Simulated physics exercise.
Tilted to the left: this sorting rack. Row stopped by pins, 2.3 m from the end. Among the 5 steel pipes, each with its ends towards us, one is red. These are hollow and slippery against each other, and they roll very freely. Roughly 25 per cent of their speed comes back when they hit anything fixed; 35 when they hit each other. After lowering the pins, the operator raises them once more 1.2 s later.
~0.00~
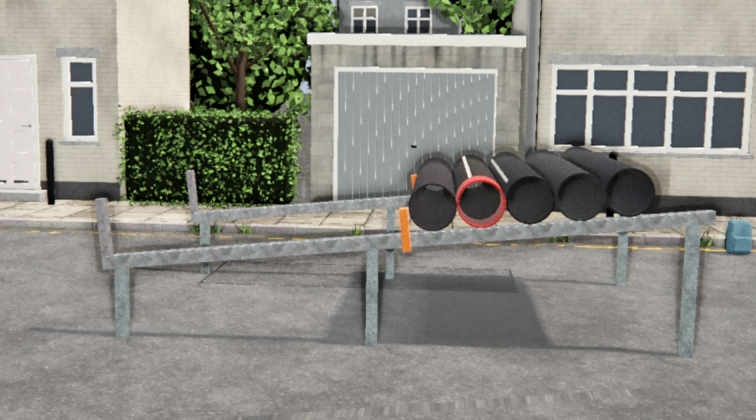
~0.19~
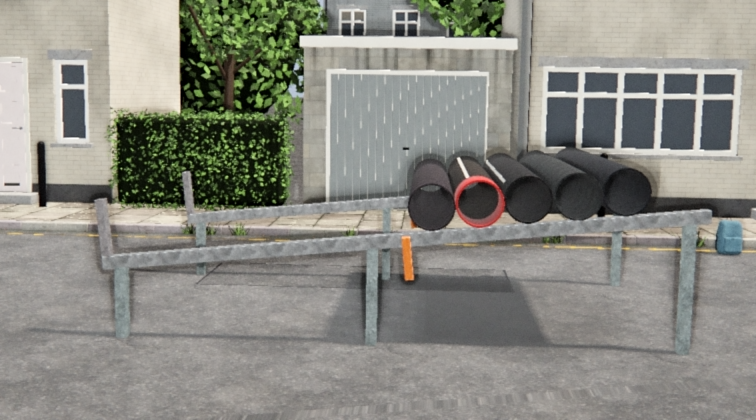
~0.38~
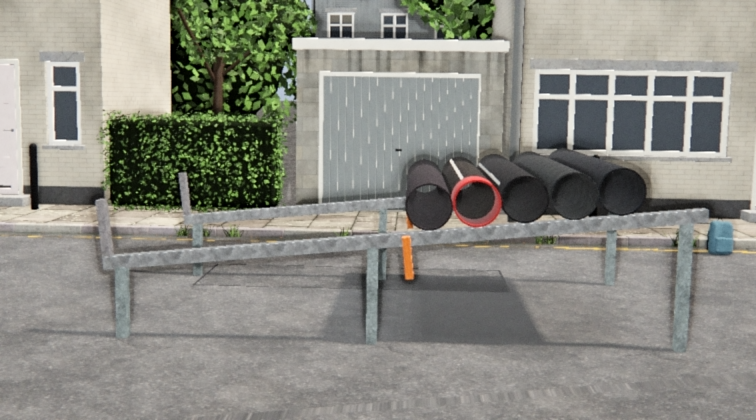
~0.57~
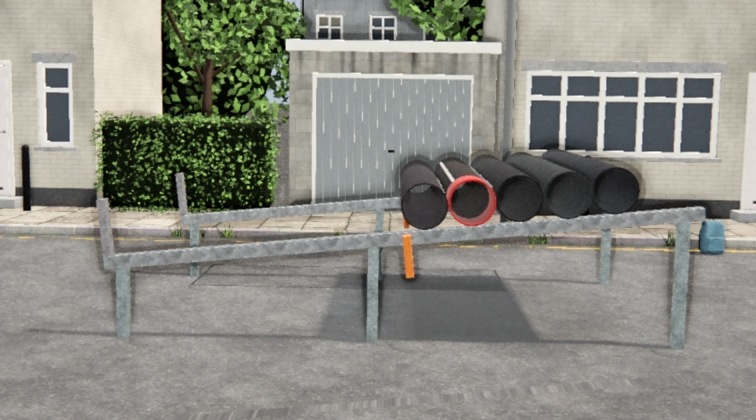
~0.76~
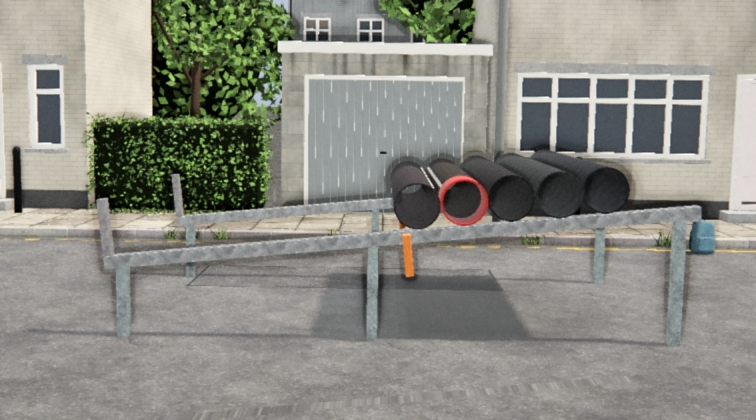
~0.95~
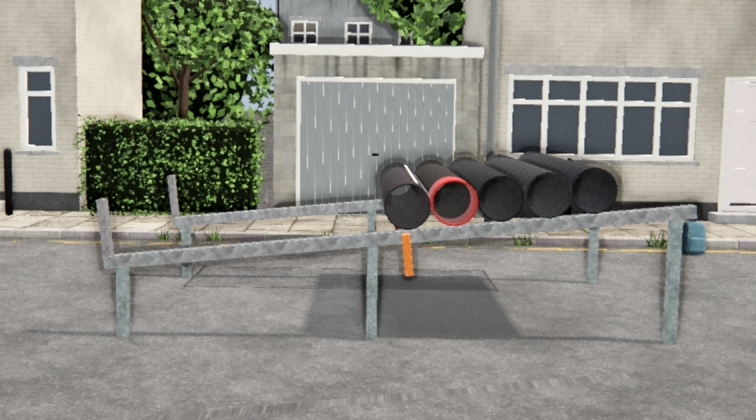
Five dark pipes, one with a red rim second from the left, lie side by side with their open ends facing the viewer on the right half of a grey metal rack sloping down to the left. The rack stands on a grey street before a garage, hedge and pale houses, seen from the front. An orange pin drops, the pipes roll slightly leftward, and the camera drifts, shifting the background left.
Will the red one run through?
Oh, that one gets locked in.
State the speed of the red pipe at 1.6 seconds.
1.0 m/s, give or take.
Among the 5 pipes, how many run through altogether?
Count: 1.
Then, 1.6 s in, red is in the air, 25 cm above the pins, rolling right; 1 below the pins.
Then, 2.3 s in, red is on the rails, 25 cm above the pins, rolling left; 1 below the pins.
In the end (3.2 s), red is on the rails, 20 cm above the pins; 1 below the pins.
